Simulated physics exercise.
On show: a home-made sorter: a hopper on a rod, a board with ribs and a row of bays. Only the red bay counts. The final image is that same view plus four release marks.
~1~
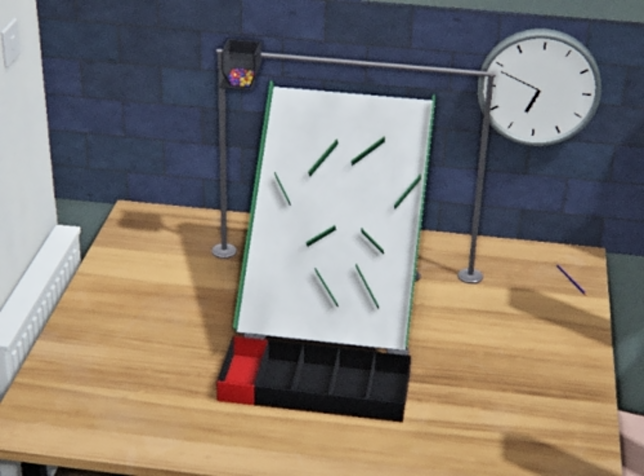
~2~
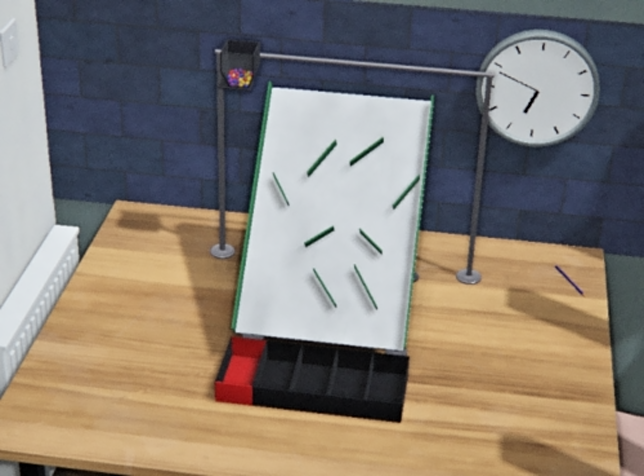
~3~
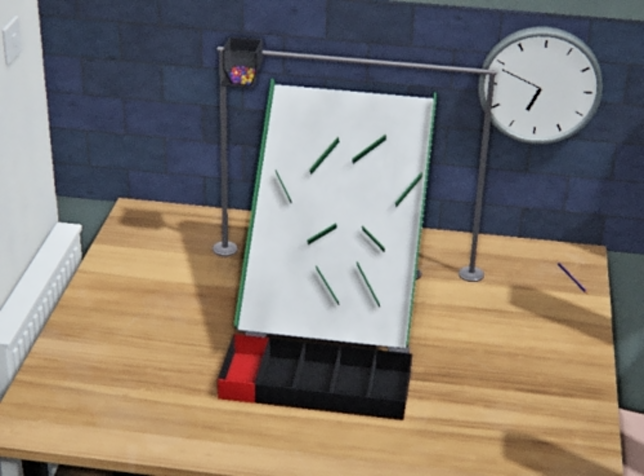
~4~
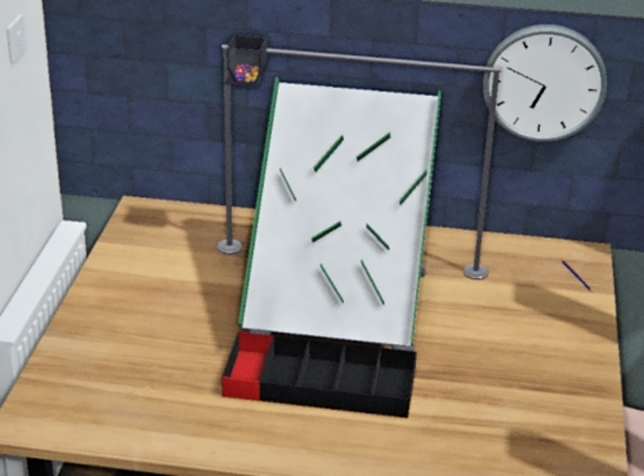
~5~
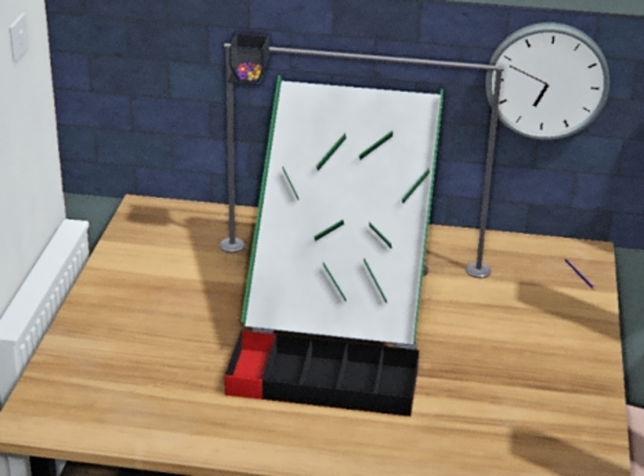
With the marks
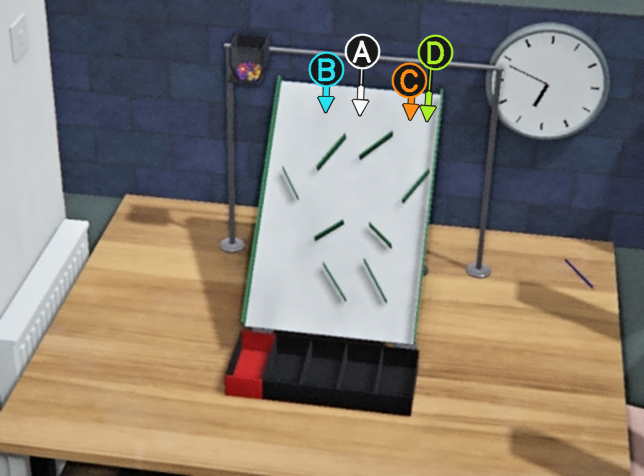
A white board with green ribs stands above a row of bays, and nothing moves.
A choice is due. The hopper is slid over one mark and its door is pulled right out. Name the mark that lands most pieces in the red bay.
Take A.
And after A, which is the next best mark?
B it is.
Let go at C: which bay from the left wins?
The fifth from the left.
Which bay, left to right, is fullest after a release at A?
It is the first one.
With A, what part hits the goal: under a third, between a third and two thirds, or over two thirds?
It is between a third and two thirds.
On the marked copy, mark A meets the board at (360, 109); mark B meets the board at (325, 106); mark C meets the board at (410, 114); mark D meets the board at (427, 115).
For mark A, roughly two thirds in the red bay, about a tenth in other bays, roughly a quarter outside the box.
For mark B, roughly a third in the red bay, roughly a third in other bays, roughly a quarter outside the box.
For mark C, about a tenth in the red bay, roughly two thirds in other bays, roughly a quarter outside the box.
For mark D, just a few in the red bay, the larger part in other bays, just a few held on the board, about a tenth outside the box.
